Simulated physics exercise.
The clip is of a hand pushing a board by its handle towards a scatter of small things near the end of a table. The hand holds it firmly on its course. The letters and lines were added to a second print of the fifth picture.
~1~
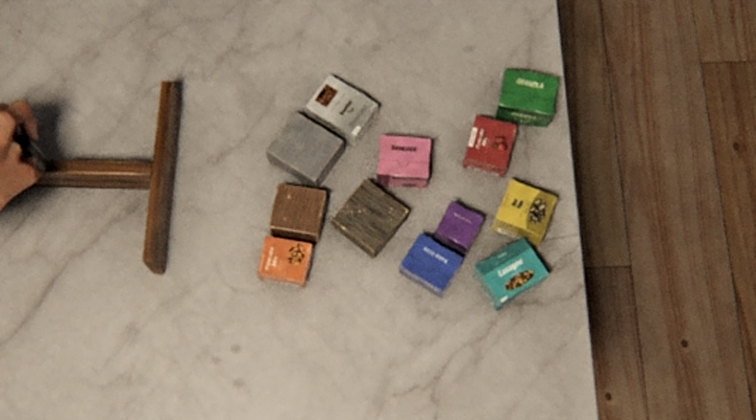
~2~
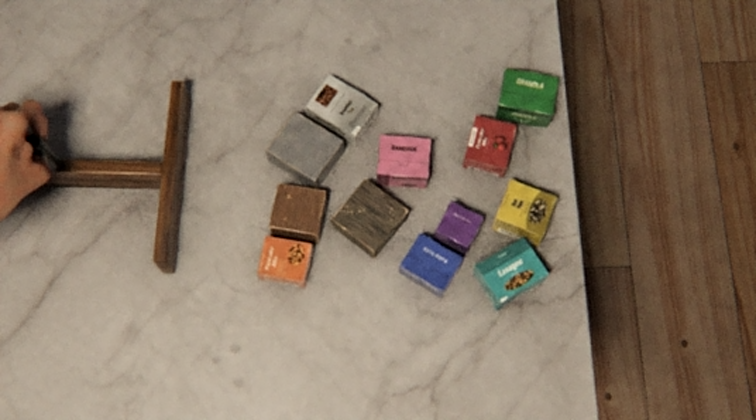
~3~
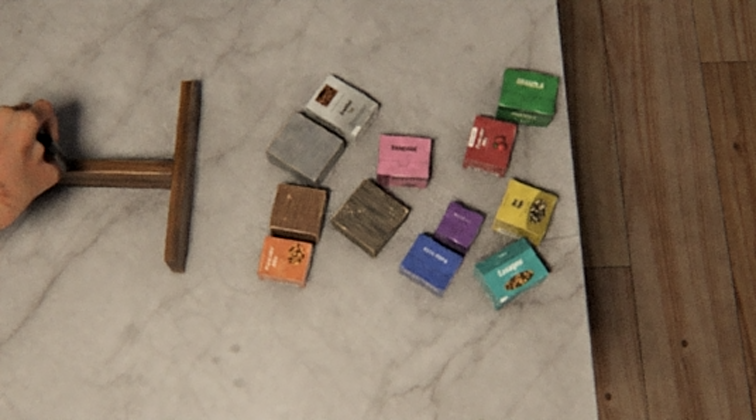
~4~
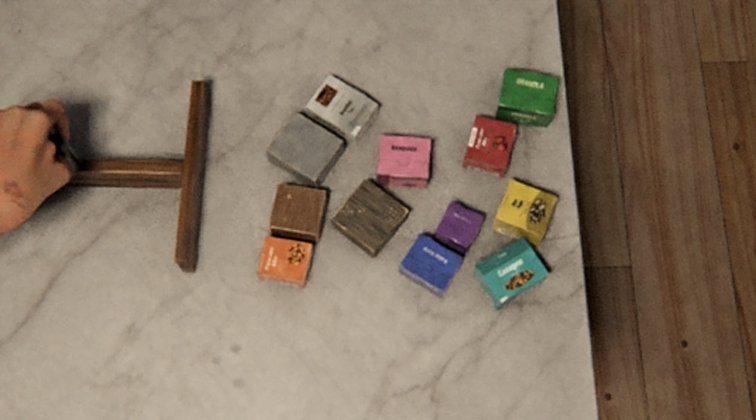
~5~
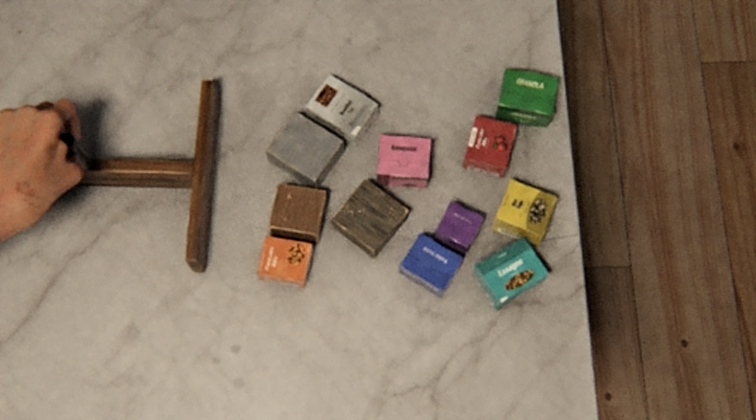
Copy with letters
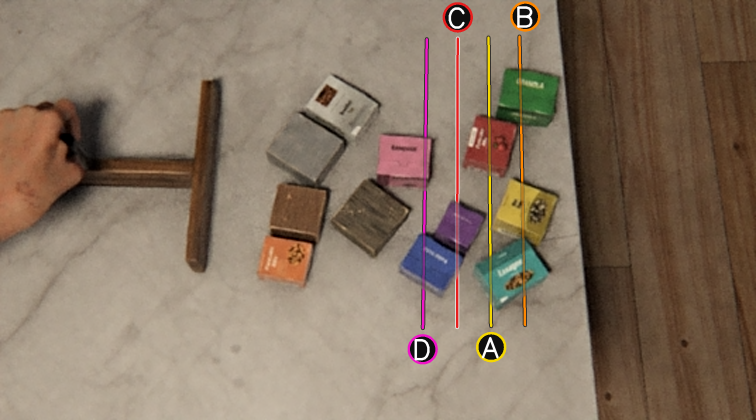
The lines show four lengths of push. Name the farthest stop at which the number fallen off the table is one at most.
At D, and not beyond.
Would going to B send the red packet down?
Yes.
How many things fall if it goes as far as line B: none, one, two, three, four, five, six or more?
By then, six or more.
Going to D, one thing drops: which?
It is the yellow box.
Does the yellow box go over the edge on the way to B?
Yes.
On the marked copy, A at (490, 175); B at (522, 174); C at (457, 176); D at (425, 176).
With D. Early on, board (281, 165); orange packet (310, 262); grey block (330, 150).
Further on, board (362, 162); yellow box (541, 208); red packet (502, 144).
At the end, board (421, 161); yellow box over the edge; red packet (559, 143); one fallen.
As for the rest, A drops six; B drops eight; C drops three.
